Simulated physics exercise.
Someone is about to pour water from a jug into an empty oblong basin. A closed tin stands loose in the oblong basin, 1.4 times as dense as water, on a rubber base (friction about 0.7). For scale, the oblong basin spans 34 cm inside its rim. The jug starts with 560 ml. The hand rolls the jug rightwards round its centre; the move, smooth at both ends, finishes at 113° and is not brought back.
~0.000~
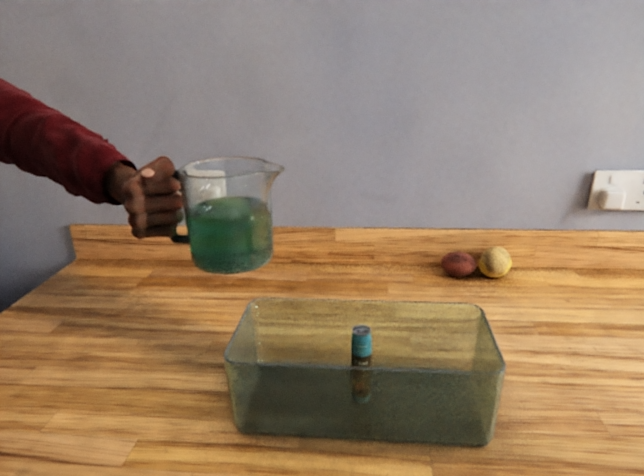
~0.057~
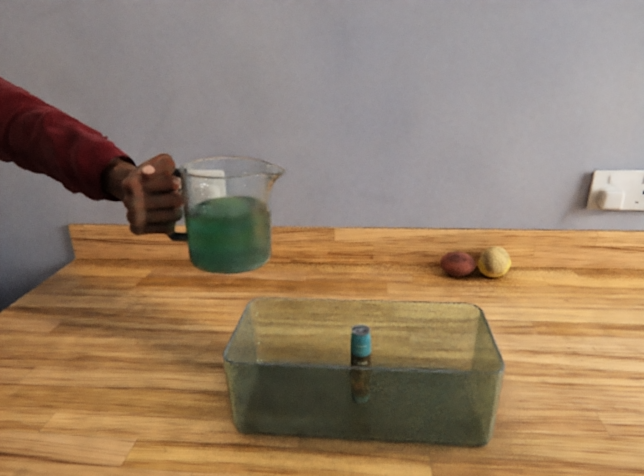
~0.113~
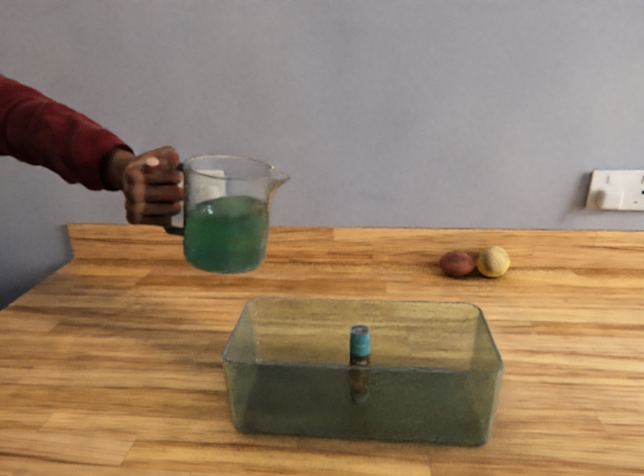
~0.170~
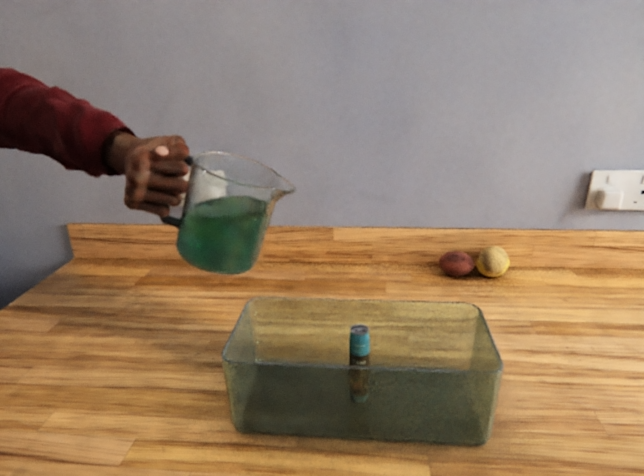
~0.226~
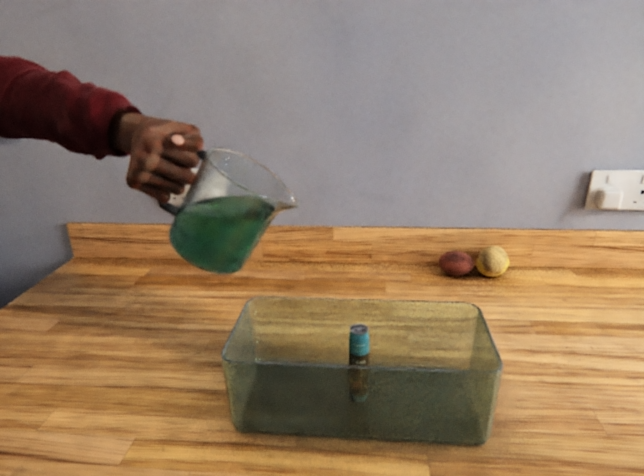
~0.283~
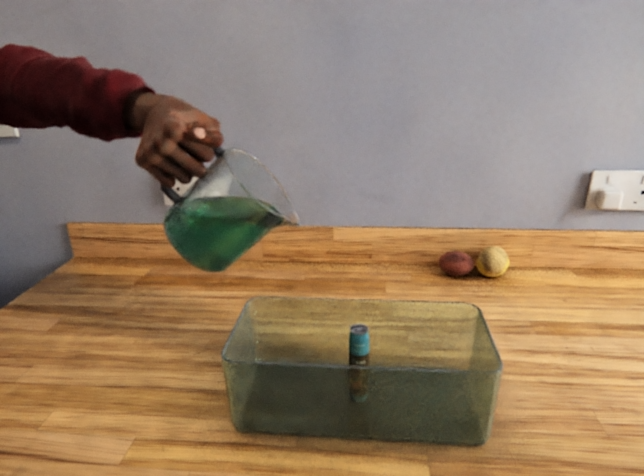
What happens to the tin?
The tin remains upright.
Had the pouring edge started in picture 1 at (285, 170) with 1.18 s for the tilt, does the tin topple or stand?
Then it keeps standing.
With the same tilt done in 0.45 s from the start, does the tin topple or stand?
Then it stays up.
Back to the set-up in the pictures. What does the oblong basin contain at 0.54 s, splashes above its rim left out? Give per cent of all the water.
About 12 per cent.
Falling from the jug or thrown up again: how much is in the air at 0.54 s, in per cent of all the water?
About 34 per cent.
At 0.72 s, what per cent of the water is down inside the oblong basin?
About 76 per cent.
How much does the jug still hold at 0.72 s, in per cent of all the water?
Near 10 in a hundred.
Then, 0.54 s in, the tilt is 107° and 54 per cent is still to pour; the tin stands where it began.
Then, 0.72 s in, the tilt is 113° and 10 per cent is still to pour; the tin stands where it began.
Then, 0.92 s in, the tilt is 113° and 0 per cent is still to pour; the tin stands where it began.
Then, 1.13 s in, the tilt is 113° and 0 per cent is still to pour; the tin stands where it began.
Finally, the tin stands where it began.
